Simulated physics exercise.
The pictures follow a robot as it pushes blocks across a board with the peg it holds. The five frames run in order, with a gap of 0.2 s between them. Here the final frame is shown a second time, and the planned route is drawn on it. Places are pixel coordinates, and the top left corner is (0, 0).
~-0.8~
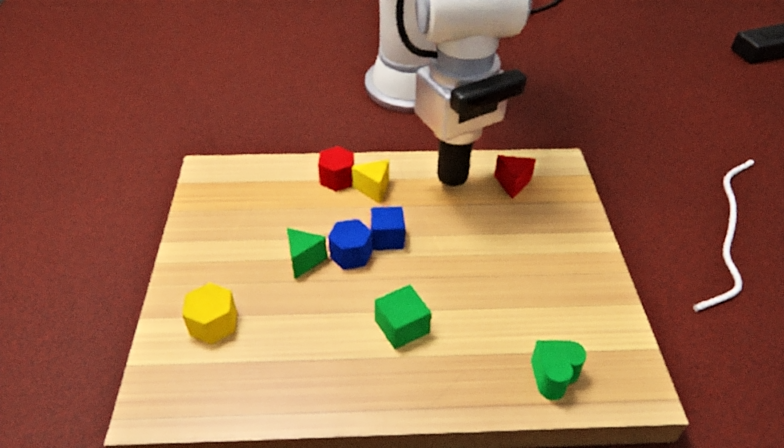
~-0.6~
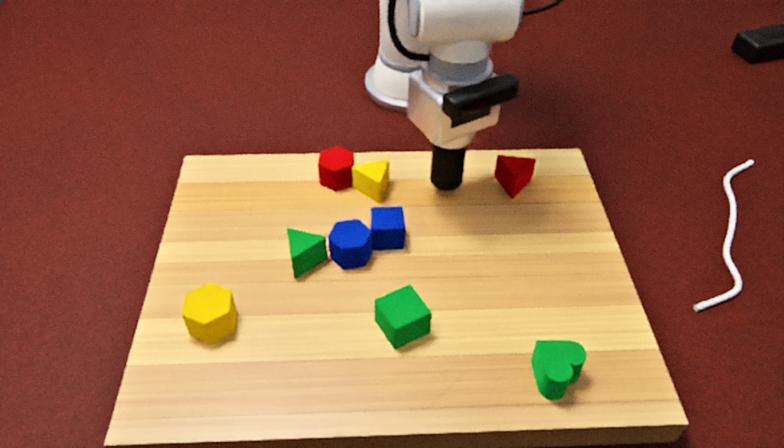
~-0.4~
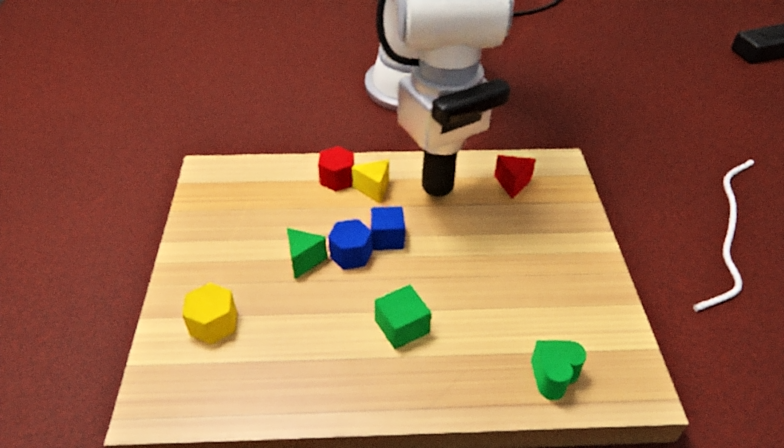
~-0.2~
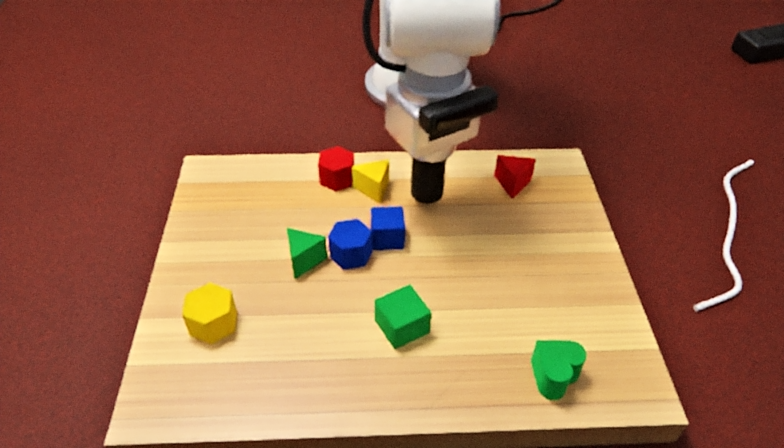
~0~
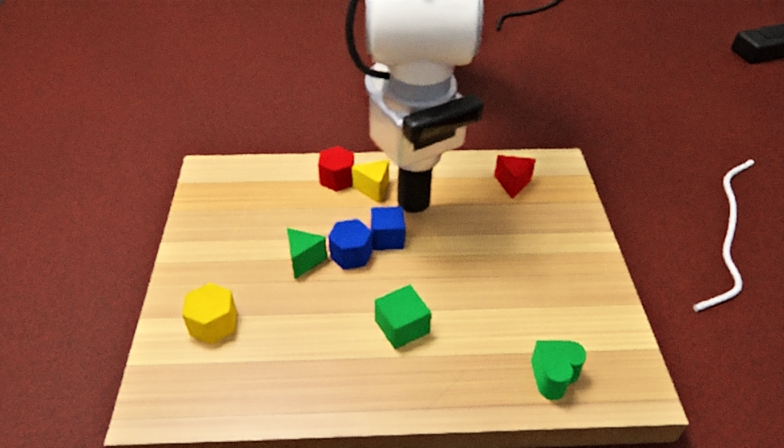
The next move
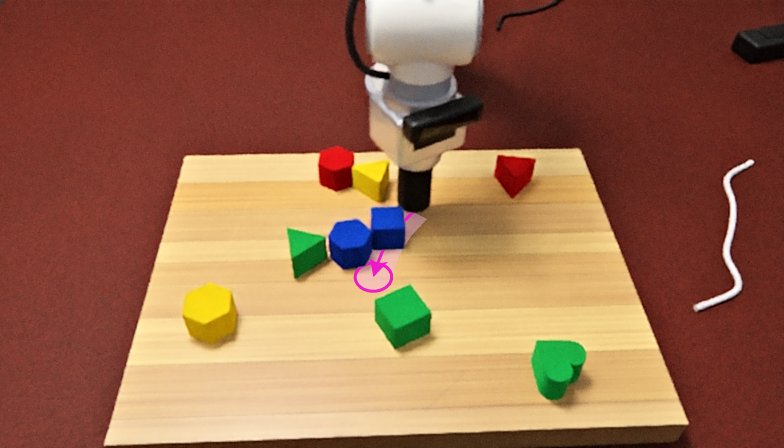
On a wooden board, a robot arm moves its black peg left and slightly nearer among still, coloured blocks.
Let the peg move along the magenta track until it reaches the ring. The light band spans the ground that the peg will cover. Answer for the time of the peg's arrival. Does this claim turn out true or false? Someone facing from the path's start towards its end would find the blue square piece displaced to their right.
Answer: False.
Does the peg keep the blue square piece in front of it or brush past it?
The block stays ahead.
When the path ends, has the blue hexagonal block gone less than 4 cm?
That would be a yes.
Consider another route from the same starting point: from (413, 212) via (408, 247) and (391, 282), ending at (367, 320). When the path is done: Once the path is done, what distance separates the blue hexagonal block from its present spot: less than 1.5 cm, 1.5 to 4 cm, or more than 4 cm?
My prediction: Between 1.5 and 4 cm.
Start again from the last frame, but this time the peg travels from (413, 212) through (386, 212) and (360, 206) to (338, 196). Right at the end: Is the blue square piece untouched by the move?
Answer: Yes.
The drawn path runs from (413, 212) through (388, 241) to (373, 277).
What follows on the original path. One third of the way, peg (396, 221); blue hexagonal block (344, 240), turned 35° clockwise; blue square piece (380, 235).
Two thirds of the way, peg (382, 243); blue hexagonal block (343, 241), turned 45° clockwise; blue square piece (379, 259).
At the end, peg (373, 267); green triangle (296, 241); blue hexagonal block (338, 243), turned 55° clockwise; blue square piece (374, 285); green square piece (405, 311).
